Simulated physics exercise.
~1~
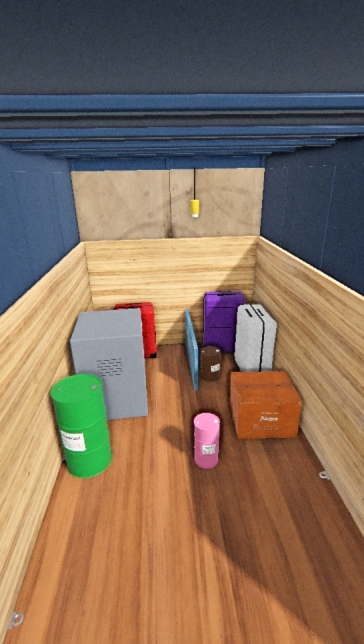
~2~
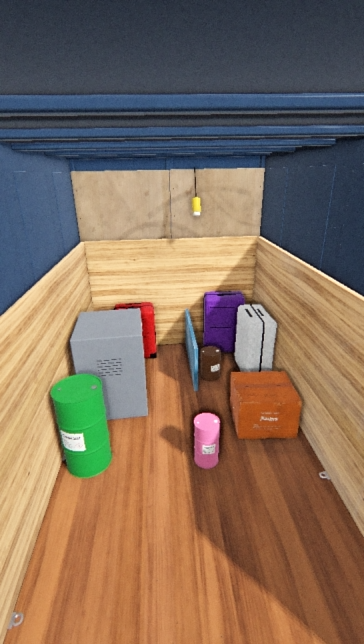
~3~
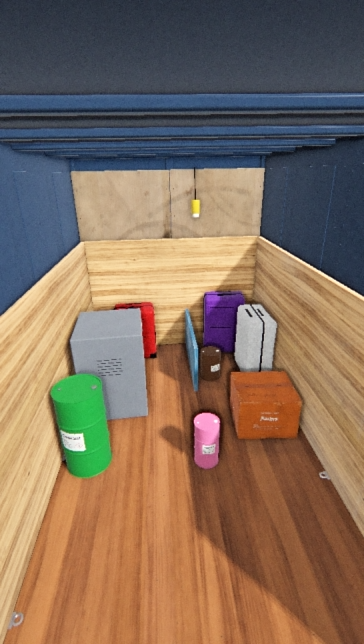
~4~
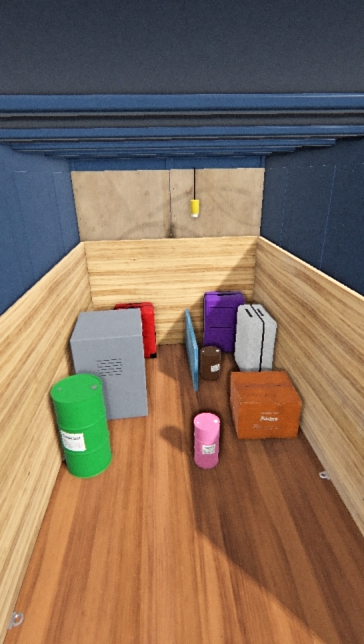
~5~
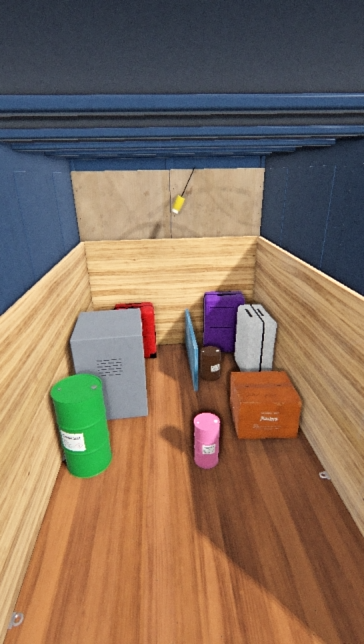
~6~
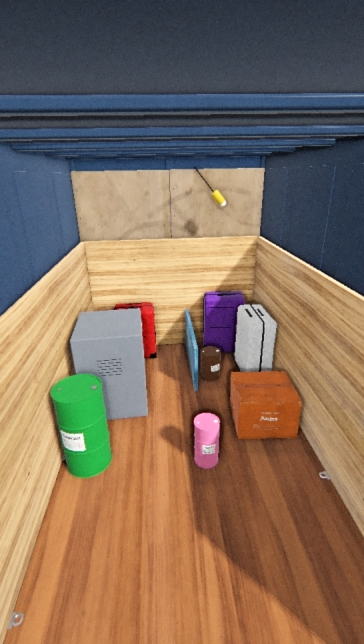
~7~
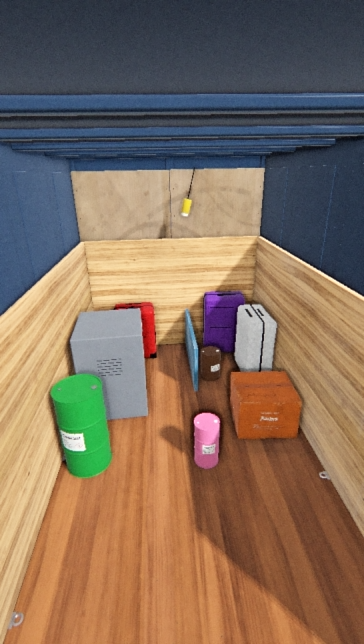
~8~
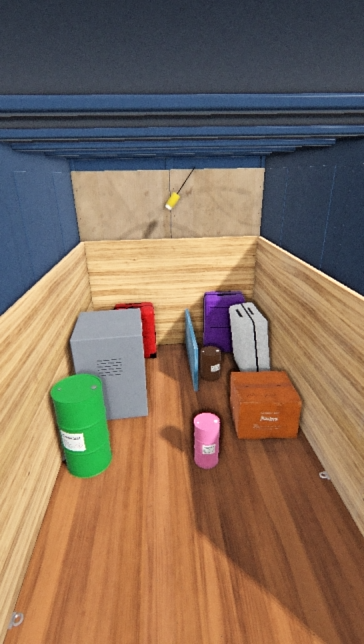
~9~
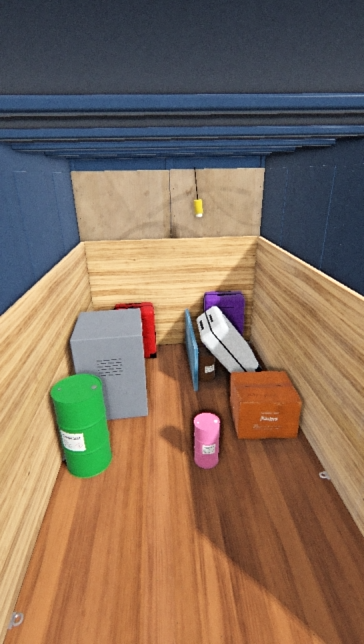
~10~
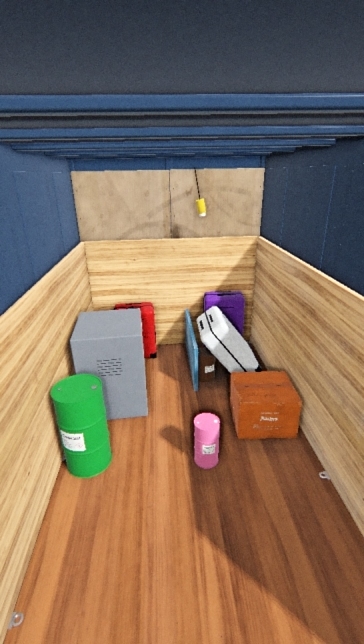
In the load bay, the lamp swings and the white case tips left, ending leaning.
